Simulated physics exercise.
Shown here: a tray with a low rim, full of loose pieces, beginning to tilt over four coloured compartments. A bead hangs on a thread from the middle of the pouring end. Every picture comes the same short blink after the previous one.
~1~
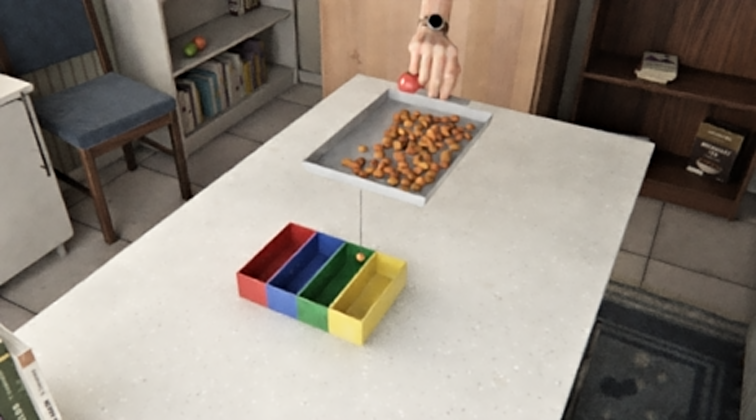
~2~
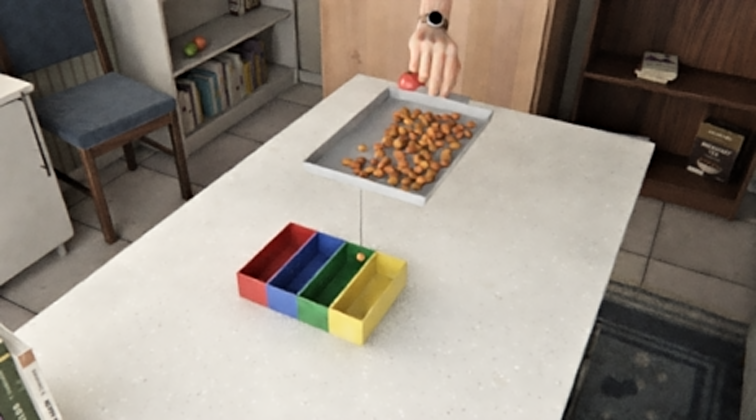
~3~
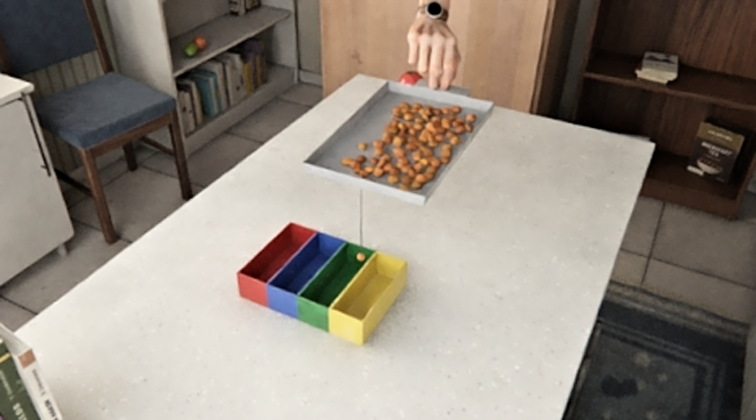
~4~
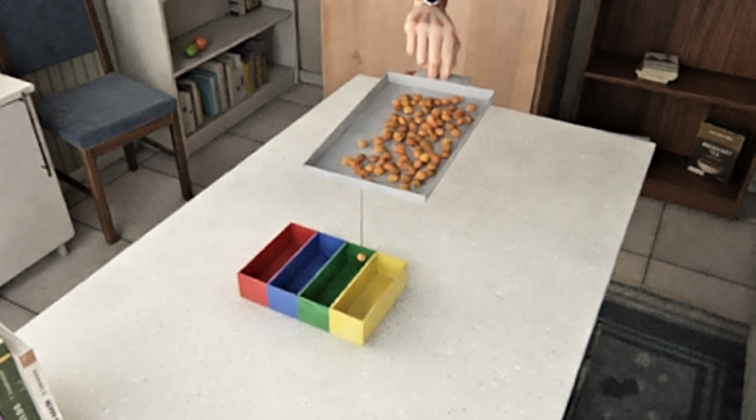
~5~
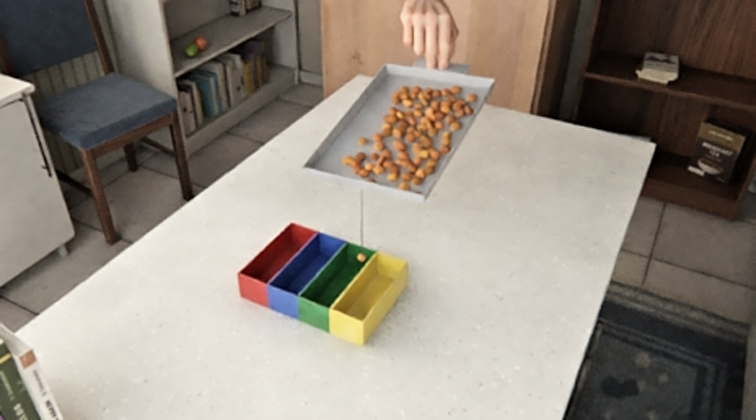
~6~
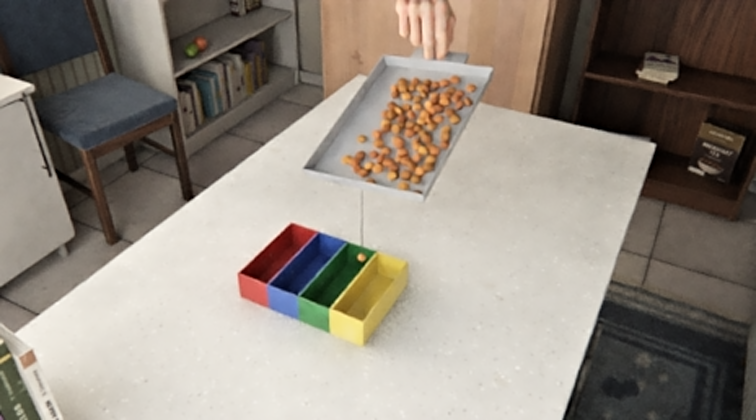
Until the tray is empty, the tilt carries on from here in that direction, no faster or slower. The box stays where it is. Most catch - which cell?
Cell: Blue.
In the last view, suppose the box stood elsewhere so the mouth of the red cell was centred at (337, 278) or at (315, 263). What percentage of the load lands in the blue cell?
You'd get near 10 per cent and afterwards near 20 per cent.
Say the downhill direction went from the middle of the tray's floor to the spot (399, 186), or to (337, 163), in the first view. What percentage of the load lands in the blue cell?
Close to 0 percent first and close to 60 percent second.
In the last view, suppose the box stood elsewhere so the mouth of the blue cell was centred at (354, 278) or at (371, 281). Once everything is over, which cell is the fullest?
First: That red cell. Second: The red cell.
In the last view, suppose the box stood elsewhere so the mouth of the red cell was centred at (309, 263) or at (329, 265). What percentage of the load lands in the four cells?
Around 90 then around 60 per cent.
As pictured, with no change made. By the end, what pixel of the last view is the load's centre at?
About (307, 286).
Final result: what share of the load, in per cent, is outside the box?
I'd say roughly 10 per cent of the load.
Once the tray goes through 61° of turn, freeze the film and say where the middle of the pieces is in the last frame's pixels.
The middle of the pieces shows up near (346, 158).
Shortly afterwards, tray tipped steeply; all but a few on the tray; only a few falling or outside the box.
Next, tray tipped right over; near a quarter on the tray; near a quarter in the blue cell; a little in the green cell; a little in the red cell; near a quarter falling or outside the box.
Some moments later, tray tipped past a quarter turn; near half in the blue cell; near a quarter in the green cell; a little in the red cell; only a few in the yellow cell; a little falling or outside the box.
In the end, tray tipped past a quarter turn; near half in the blue cell; near a quarter in the green cell; a little in the red cell; only a few in the yellow cell; a little outside the box.
